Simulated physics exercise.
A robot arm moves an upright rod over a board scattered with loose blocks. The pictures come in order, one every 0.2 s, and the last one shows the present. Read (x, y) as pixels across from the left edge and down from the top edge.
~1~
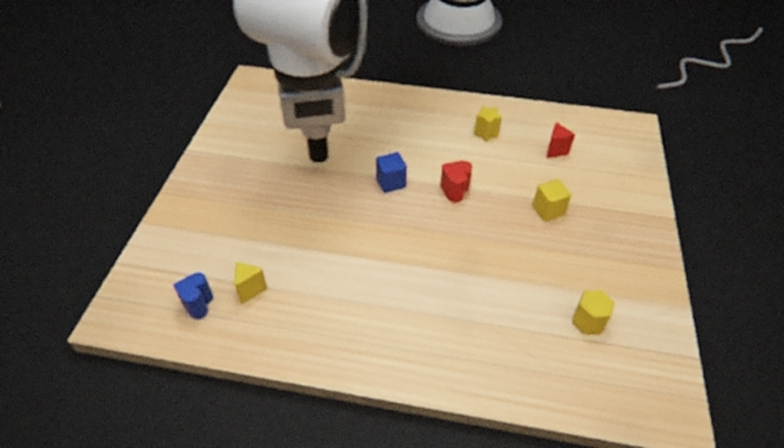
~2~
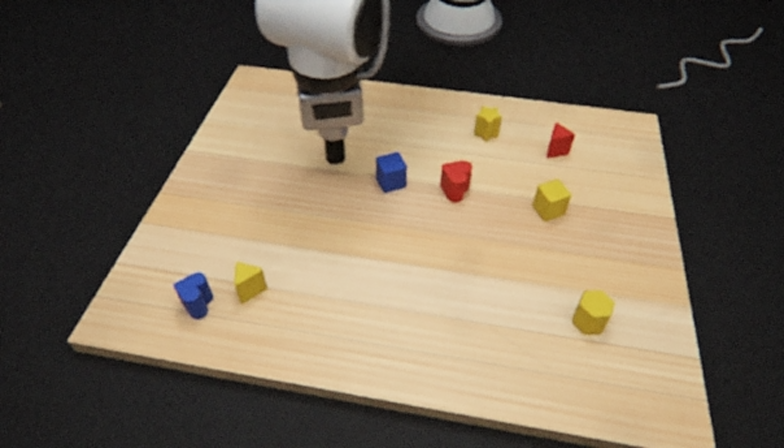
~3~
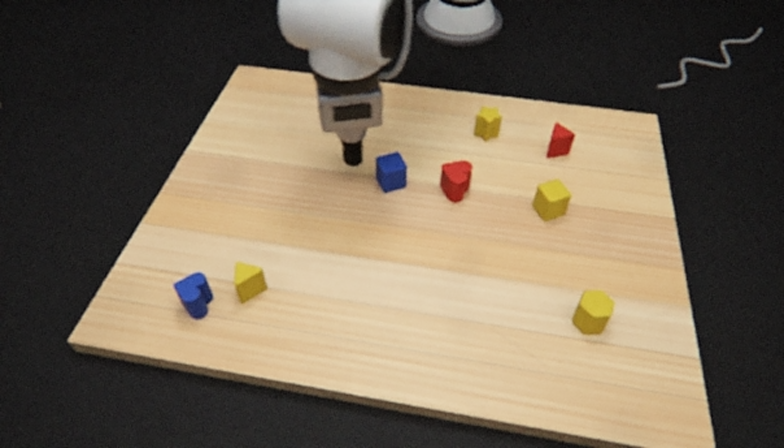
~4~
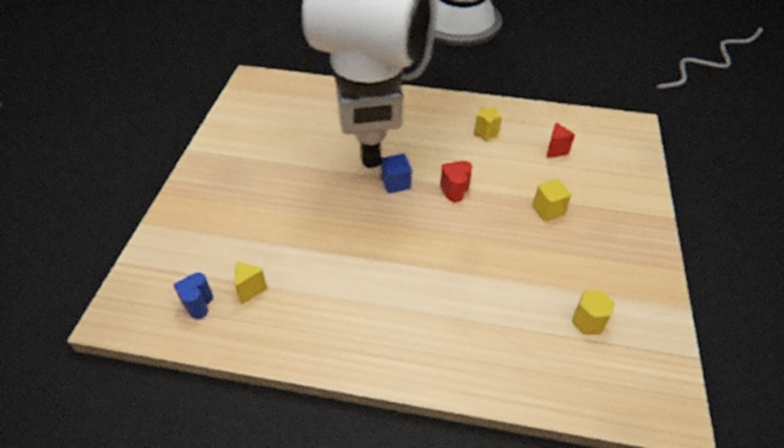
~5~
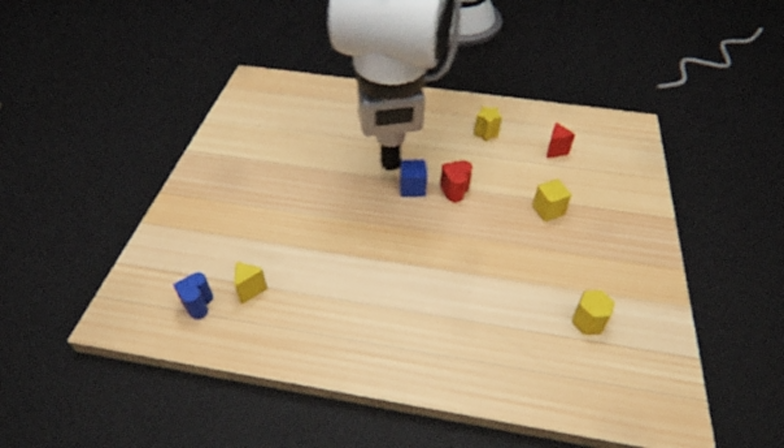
A white and grey robot arm reaches down from the top of a pale wooden board, seen from above at an angle by a still camera against a black surface. Blue, red and yellow blocks lie scattered, with a blue cube left of a red heart-shaped block near the upper middle. The arm's dark rod slides steadily right, meets the cube and pushes it a short way towards the red block.
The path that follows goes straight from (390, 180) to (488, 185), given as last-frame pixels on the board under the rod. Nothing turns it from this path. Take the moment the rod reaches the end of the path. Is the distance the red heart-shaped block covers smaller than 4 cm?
Answer: No.
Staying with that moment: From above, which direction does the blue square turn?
Clockwise, looking down.
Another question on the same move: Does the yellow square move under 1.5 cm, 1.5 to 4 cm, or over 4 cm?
Verdict: Less than 1.5 cm.
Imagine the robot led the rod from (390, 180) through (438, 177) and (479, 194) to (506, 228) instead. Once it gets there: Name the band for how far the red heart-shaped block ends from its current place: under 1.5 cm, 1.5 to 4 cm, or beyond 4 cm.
It will move more than 4 cm.
What follows on the original path. One third of the way, rod at (425, 166); blue square at (436, 176), turned 65° clockwise; red heart-shaped block at (461, 171).
Two thirds of the way, rod at (458, 168); blue square at (442, 179), turned 85° clockwise; red heart-shaped block at (480, 176), turned 25° clockwise.
At the end, rod at (491, 170); blue square at (442, 179), turned 85° clockwise; red heart-shaped block at (495, 181), turned 95° clockwise; yellow square in place.
